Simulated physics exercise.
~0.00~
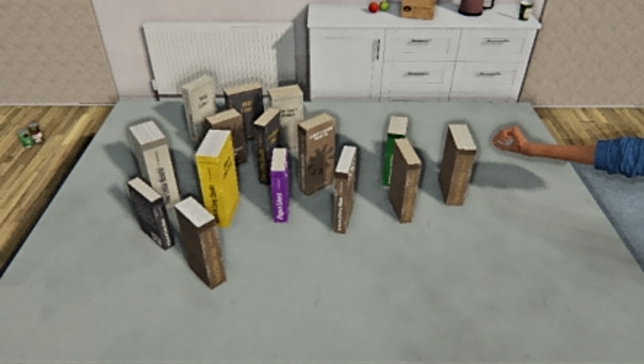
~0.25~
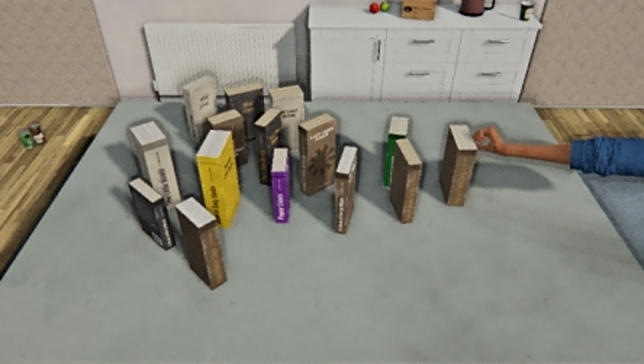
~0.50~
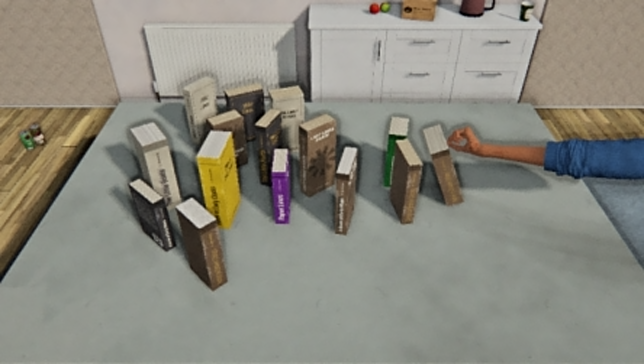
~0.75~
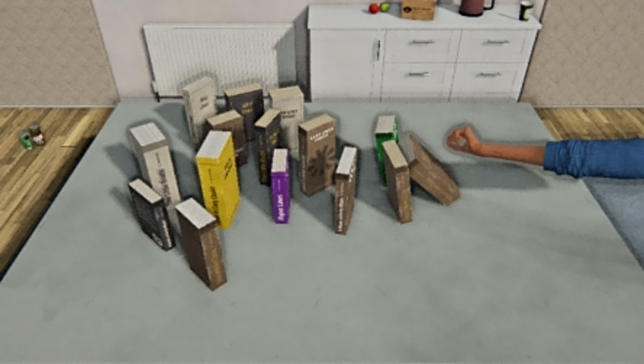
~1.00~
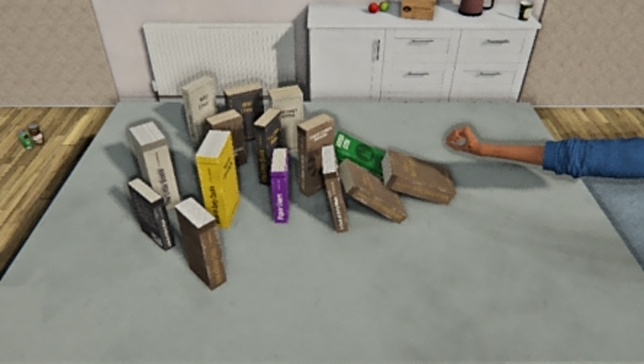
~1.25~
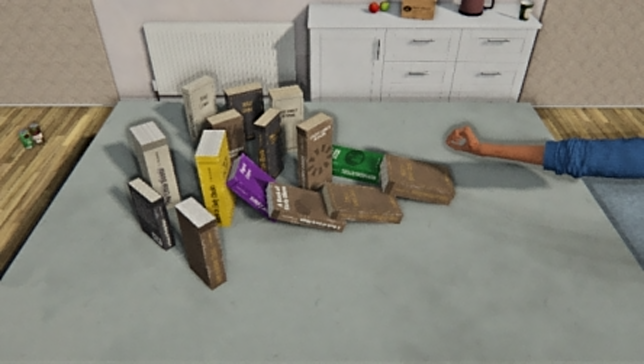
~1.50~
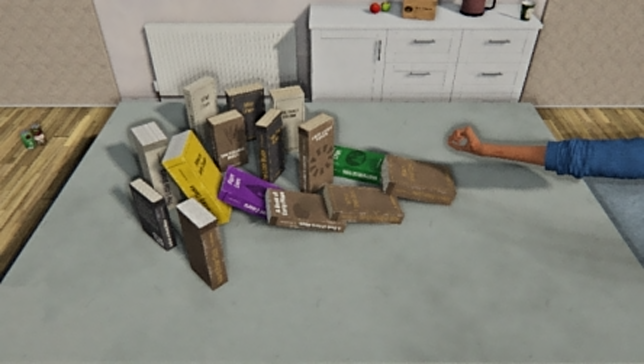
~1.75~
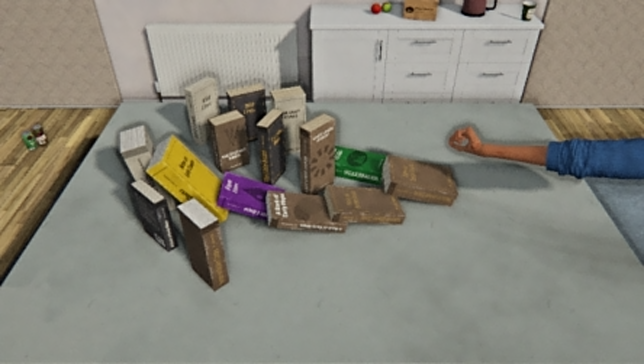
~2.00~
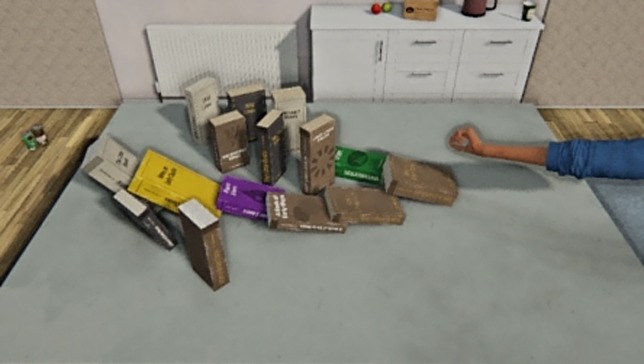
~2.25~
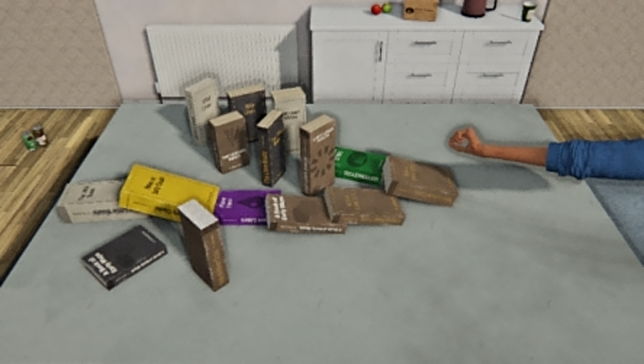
On a grey table, a fist tips one book leftward, toppling several others while some stay standing.
